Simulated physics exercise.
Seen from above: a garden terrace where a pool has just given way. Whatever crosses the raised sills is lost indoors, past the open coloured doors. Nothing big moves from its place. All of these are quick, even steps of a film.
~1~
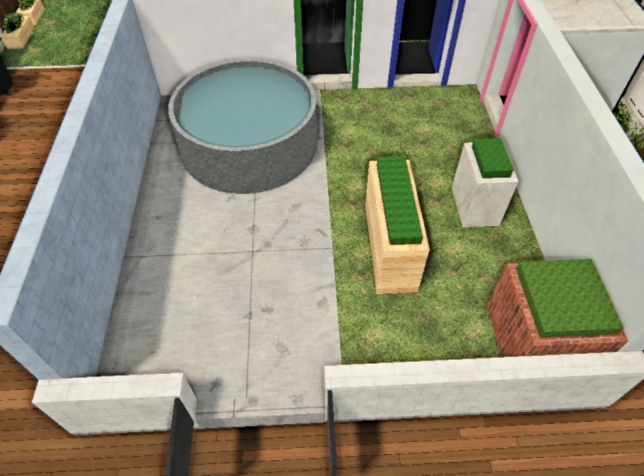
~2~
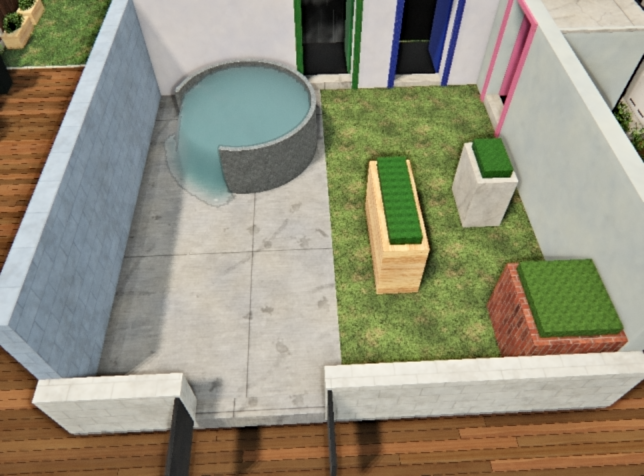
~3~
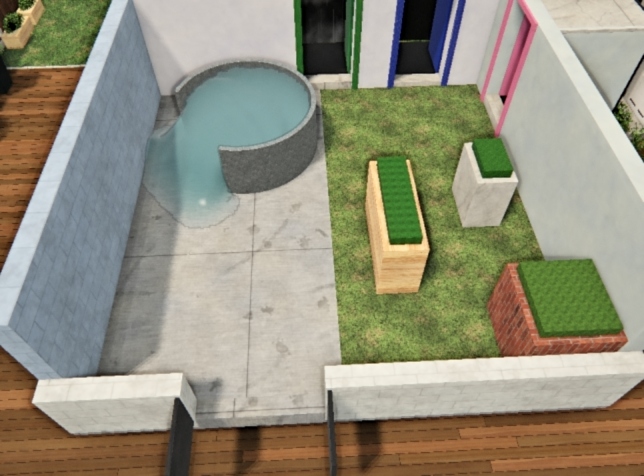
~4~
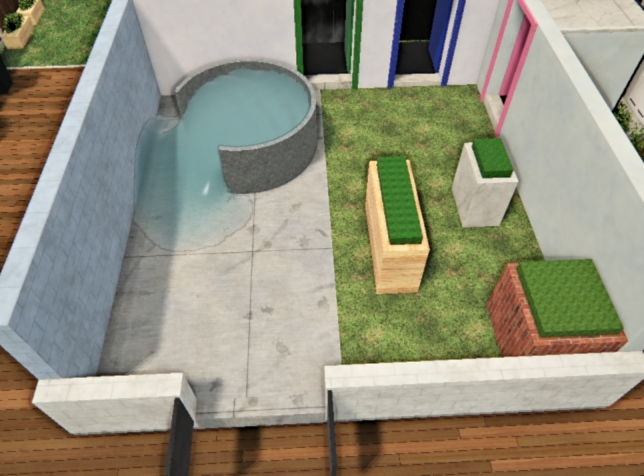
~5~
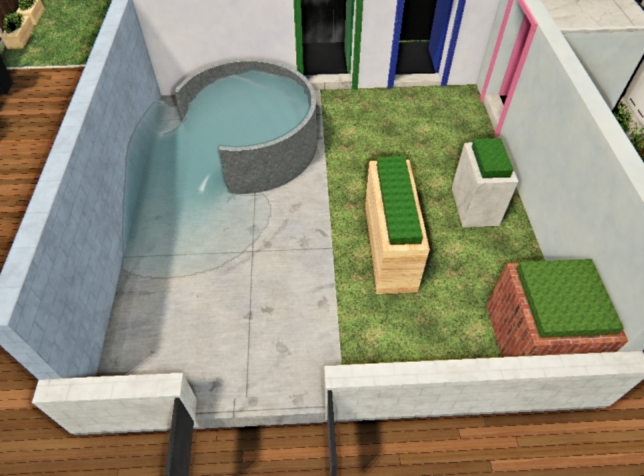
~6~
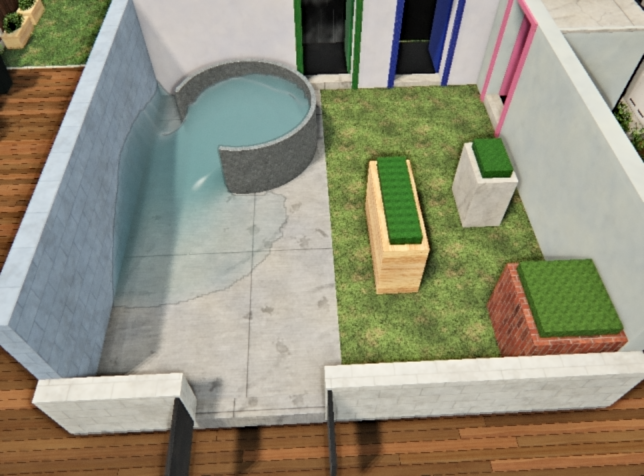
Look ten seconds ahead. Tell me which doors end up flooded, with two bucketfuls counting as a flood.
Here is how it goes: The blue door escapes flooding; the green door escapes flooding; the pink door escapes flooding.
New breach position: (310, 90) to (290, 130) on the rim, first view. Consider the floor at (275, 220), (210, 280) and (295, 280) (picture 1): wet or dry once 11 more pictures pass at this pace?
Respectively: Parched, parched and drenched.
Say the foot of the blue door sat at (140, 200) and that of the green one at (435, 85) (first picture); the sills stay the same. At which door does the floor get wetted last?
The pink one.
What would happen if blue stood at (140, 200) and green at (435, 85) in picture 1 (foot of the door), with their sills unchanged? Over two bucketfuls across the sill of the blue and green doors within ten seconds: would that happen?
Briefly, the blue door crosses the line and the green door never reaches it.
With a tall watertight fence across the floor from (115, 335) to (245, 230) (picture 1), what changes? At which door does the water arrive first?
It would be the green one.
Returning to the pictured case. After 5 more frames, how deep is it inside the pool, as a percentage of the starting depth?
Estimate: Around 50 per cent.
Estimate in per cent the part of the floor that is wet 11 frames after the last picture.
By my count, 35 percent.
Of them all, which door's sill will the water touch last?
The pink door.
A moment on, water covers 25 % of the floor; the blue door not reached, the green door not reached, the pink door not reached.
Next, water covers 35 % of the floor; the blue door not reached, the green door wet at the sill, nothing in, the pink door not reached.
Then, water covers 60 % of the floor; the blue door wet at the sill, nothing in, the green door wet at the sill, nothing in, the pink door not reached.
Later, water covers 90 % of the floor; the blue door wet at the sill, nothing in, the green door wet at the sill, nothing in, the pink door wet at the sill, nothing in.
In the end, water covers 100 % of the floor; the blue door wet at the sill, nothing in, the green door wet at the sill, nothing in, the pink door wet at the sill, nothing in.
